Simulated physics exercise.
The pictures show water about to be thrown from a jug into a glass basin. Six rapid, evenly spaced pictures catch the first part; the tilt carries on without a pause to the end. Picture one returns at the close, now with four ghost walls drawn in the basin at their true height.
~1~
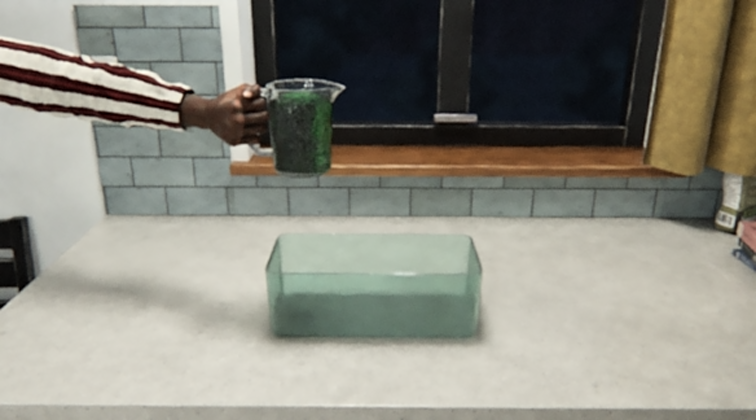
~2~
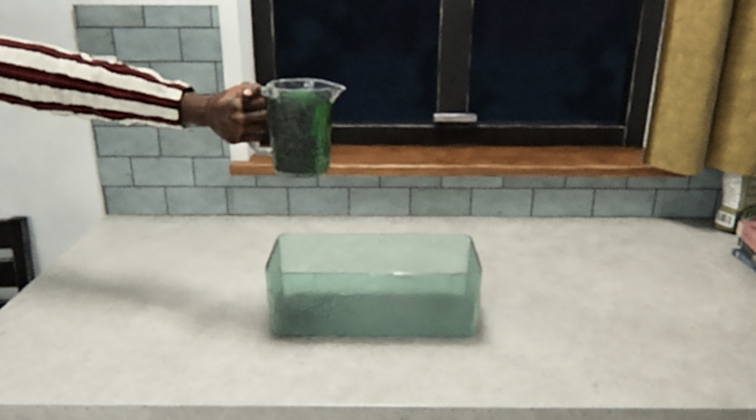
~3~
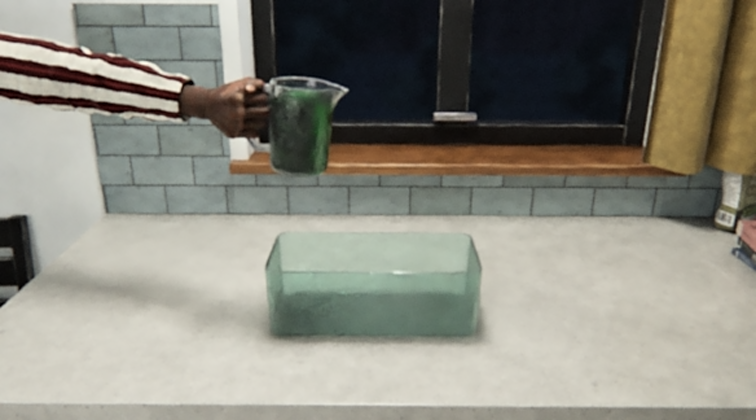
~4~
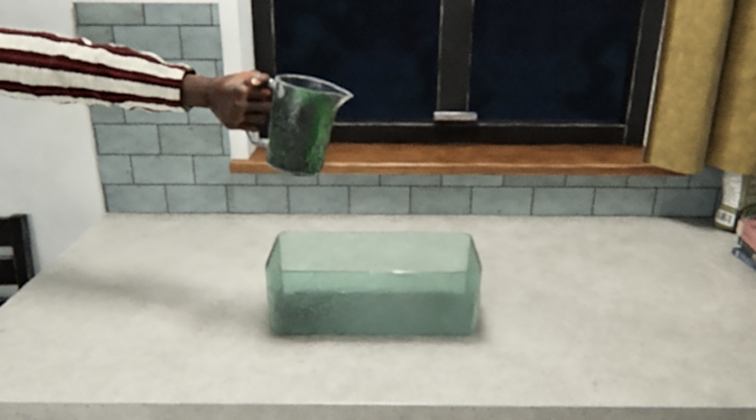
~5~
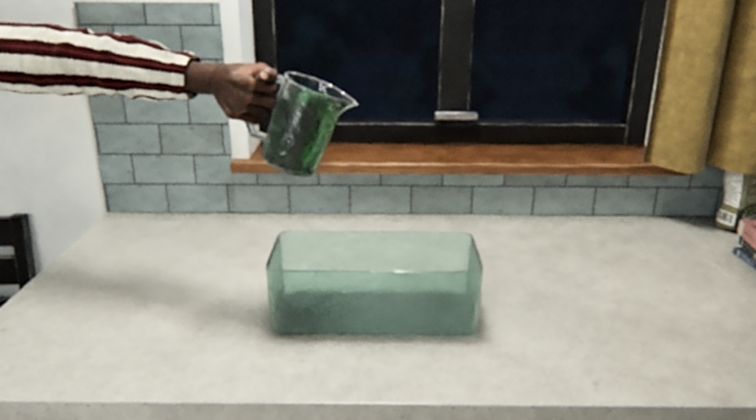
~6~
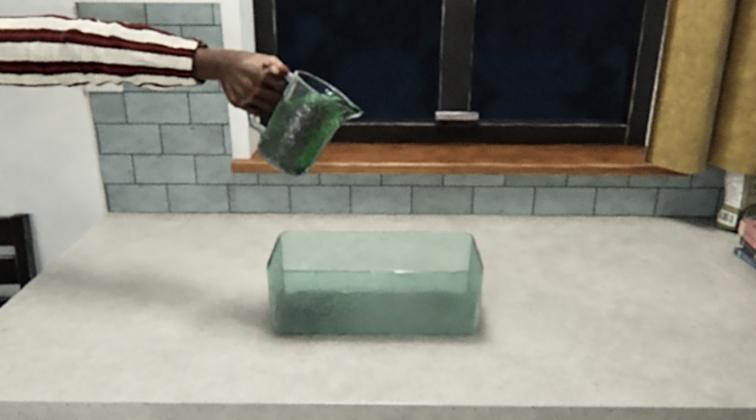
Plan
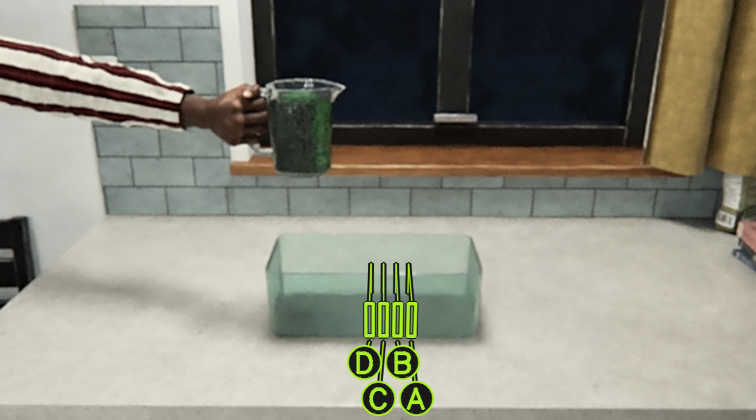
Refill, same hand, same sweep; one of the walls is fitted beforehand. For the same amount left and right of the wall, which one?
B.
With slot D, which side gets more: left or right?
More ends on the right.
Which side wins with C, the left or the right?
The right side.
On the marked copy, A at (411, 341); B at (397, 341); C at (383, 341); D at (369, 341).
With A, about 78 % ends left of the wall and 13 % right of it; 8 % is lost outside.
With B, about 49 % ends left of the wall and 48 % right of it; 3 % is lost outside.
With C, about 15 % ends left of the wall and 82 % right of it; 3 % is lost outside.
With D, about 5 % ends left of the wall and 91 % right of it; 4 % is lost outside.
